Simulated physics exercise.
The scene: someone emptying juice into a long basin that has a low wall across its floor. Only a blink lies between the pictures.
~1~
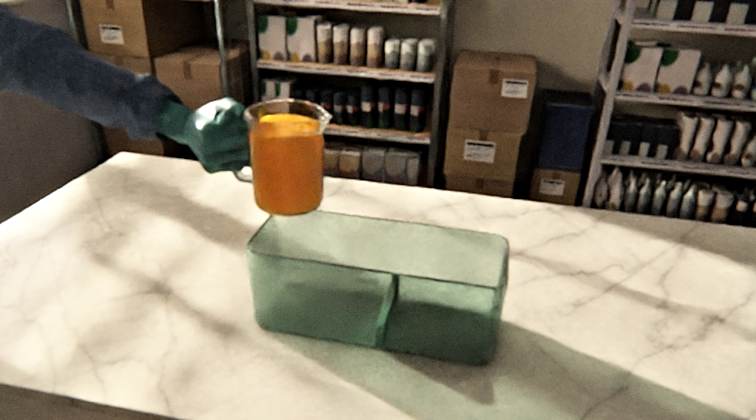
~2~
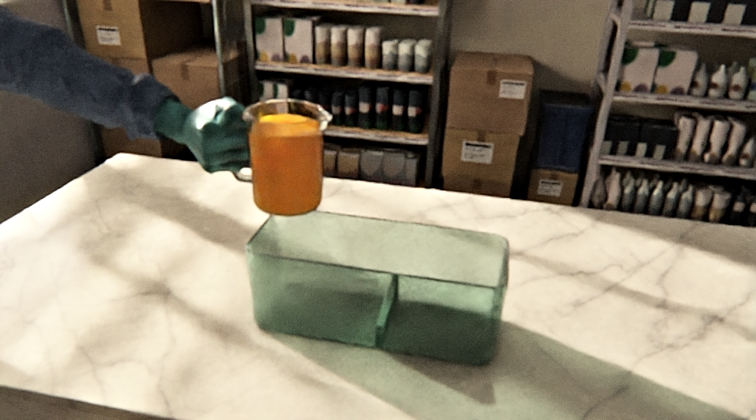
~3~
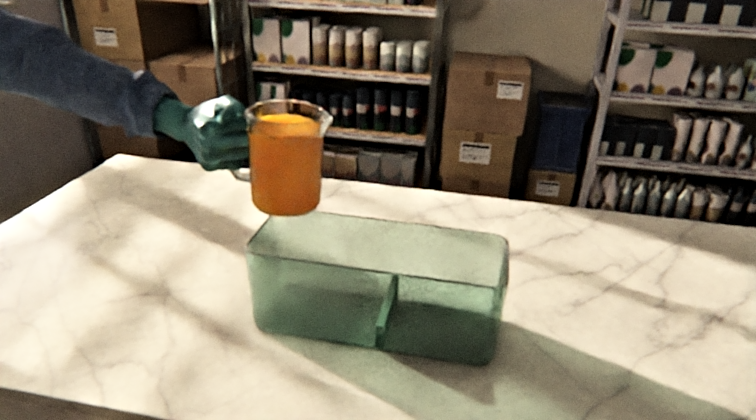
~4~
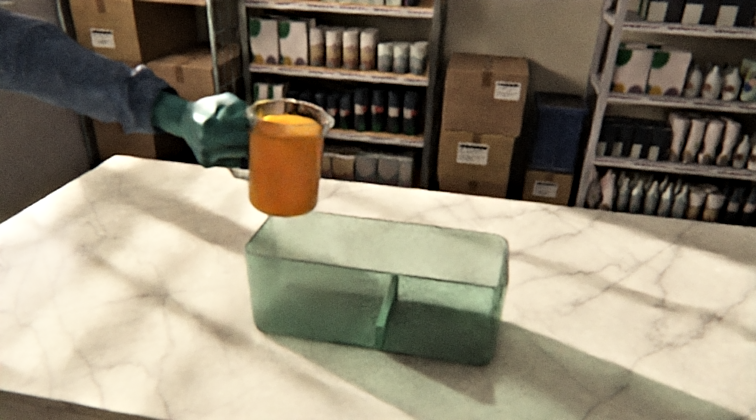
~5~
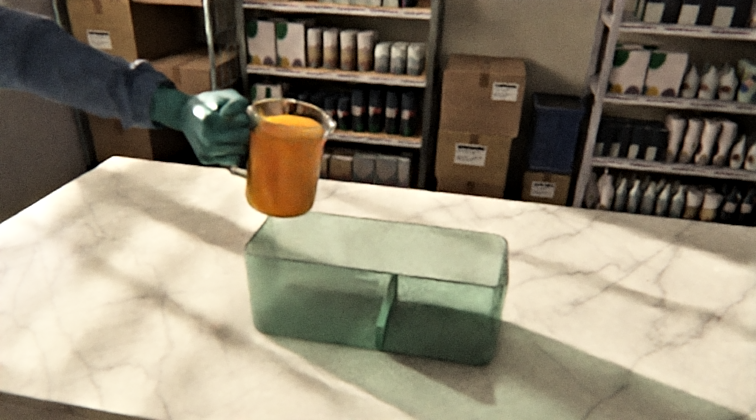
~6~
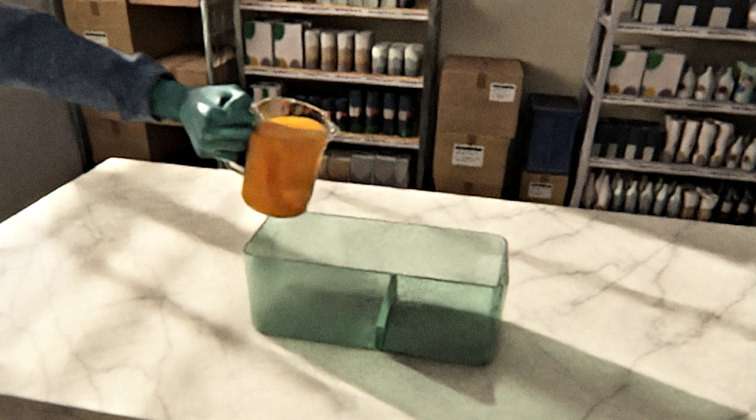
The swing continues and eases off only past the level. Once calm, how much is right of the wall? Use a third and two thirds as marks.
It comes to from a third to two thirds.
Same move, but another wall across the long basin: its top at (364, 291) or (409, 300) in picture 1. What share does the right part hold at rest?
About 95 and 5 per cent.
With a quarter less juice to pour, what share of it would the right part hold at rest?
Some 25 per cent.
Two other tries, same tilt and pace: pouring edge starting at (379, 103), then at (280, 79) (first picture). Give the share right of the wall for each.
In turn 95 and 10 in a hundred.
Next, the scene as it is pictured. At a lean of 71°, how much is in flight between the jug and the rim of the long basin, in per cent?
Roughly 15 in a hundred.
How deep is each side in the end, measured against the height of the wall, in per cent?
The left part 40 per cent, the right part 50.
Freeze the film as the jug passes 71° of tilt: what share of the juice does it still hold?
Some 80 per cent.
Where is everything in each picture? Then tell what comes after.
In the first picture, tilt 0°; pouring edge (331, 117); surface from (256, 121) to (322, 129); the long basin's rim runs from (262, 228) to (508, 262); the wall's top is at (389, 299).
In the second picture, tilt 1°; pouring edge (331, 118); surface from (255, 121) to (321, 128).
In the third picture, tilt 2°; pouring edge (332, 119); surface from (255, 121) to (322, 129).
In the fourth picture, tilt 5°; pouring edge (334, 122); surface from (256, 122) to (324, 131).
In the fifth picture, tilt 9°; pouring edge (336, 126); surface from (257, 124) to (326, 132).
In the sixth picture, tilt 14°; pouring edge (339, 131); surface from (257, 125) to (330, 132).
A moment on, the jug is tipped part way and 82 per cent is still to pour, 2 is left of the wall and 2 right of it.
Next, the jug is tipped right over and 33 per cent is still to pour, 19 is left of the wall and 32 right of it.
Then the jug is tipped right over and 4 per cent is still to pour, 45 is left of the wall and 48 right of it.
Later the jug is tipped right over and 0 per cent is still to pour, 52 is left of the wall and 48 right of it.
At rest 52 per cent lies left of the wall, 48 right of it and 0 outside.
